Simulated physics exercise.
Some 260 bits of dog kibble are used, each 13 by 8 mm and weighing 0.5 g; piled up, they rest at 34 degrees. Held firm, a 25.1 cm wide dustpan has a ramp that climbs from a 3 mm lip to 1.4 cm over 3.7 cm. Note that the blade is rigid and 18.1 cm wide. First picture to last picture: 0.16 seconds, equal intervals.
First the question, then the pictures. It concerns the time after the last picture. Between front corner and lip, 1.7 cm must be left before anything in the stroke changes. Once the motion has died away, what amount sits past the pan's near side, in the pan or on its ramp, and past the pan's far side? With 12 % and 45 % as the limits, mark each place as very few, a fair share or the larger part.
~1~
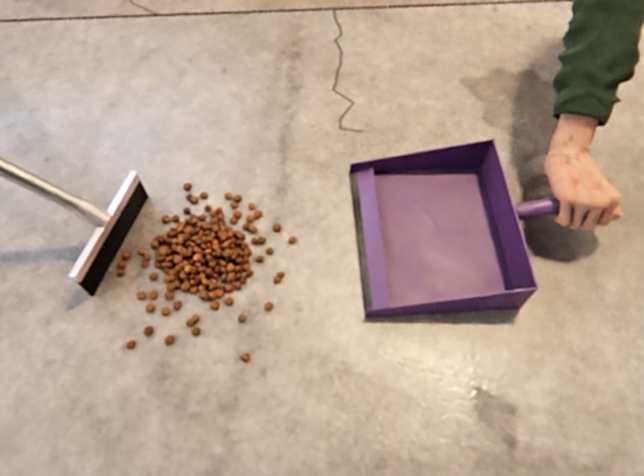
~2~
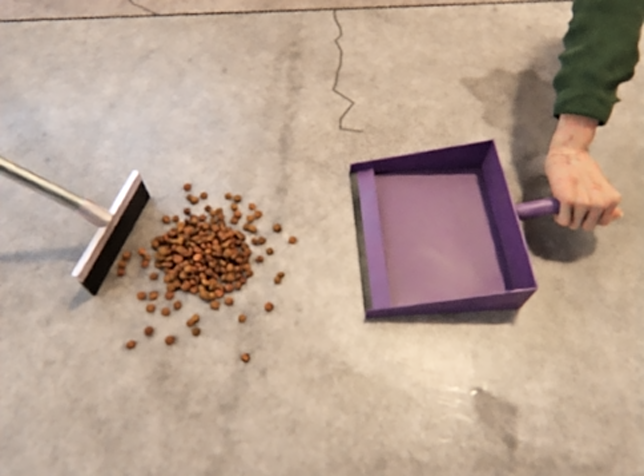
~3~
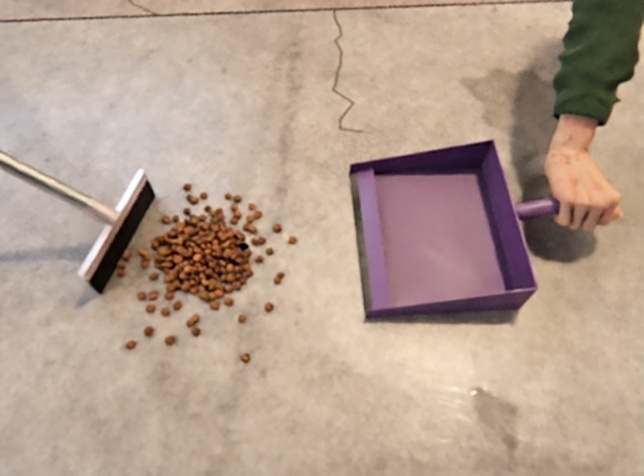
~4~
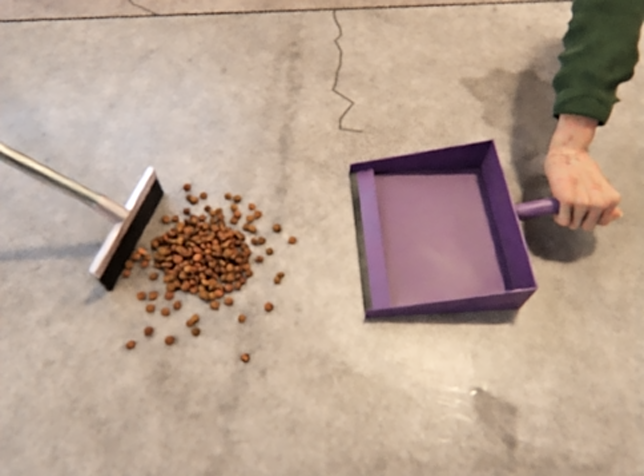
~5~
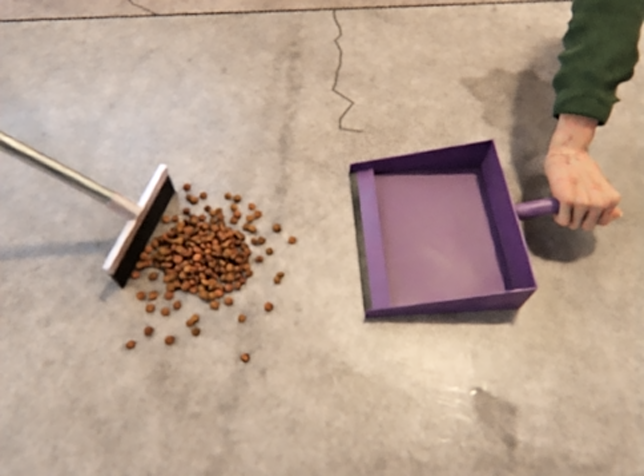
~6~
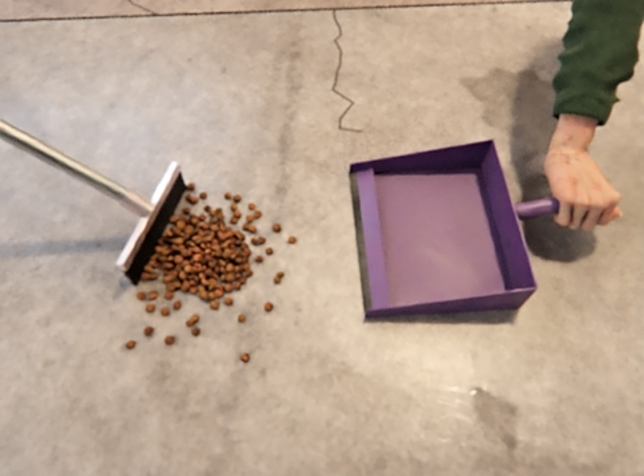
My call: Near side: Very few; pan: Very few; far side: Very few.
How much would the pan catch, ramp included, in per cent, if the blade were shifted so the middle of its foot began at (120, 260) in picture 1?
I'd put it at around 5 per cent.
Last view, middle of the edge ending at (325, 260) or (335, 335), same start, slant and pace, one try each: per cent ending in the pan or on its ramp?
Some 15 in a hundred and 10 in a hundred.
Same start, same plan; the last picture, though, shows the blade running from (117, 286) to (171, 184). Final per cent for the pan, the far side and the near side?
Pan 15; far 0; near 25.
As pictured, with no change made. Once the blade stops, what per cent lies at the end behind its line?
Estimate: About 50 %.
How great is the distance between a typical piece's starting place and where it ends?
It works out to some 12 cm.
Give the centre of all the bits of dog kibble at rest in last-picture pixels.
Look around (292, 262) in the last picture.
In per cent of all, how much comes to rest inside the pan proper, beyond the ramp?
It comes to some 0 per cent.
Then, 0.23 s after the last picture, middle of the blade 17 cm from the lip; 0 % over the lip, far side 0 %, near side 0 %.
Then, 0.38 s after the last picture, middle of the blade 9 cm from the lip; 0 % over the lip, far side 0 %, near side 0 %.
Then, 0.65 s after the last picture, middle of the blade 5 cm from the lip; 0 % over the lip, far side 0 %, near side 0 %.
In the end, near side 0 %, pan 0 %, far side 0 %, in front of the lip or behind the blade 95 %.
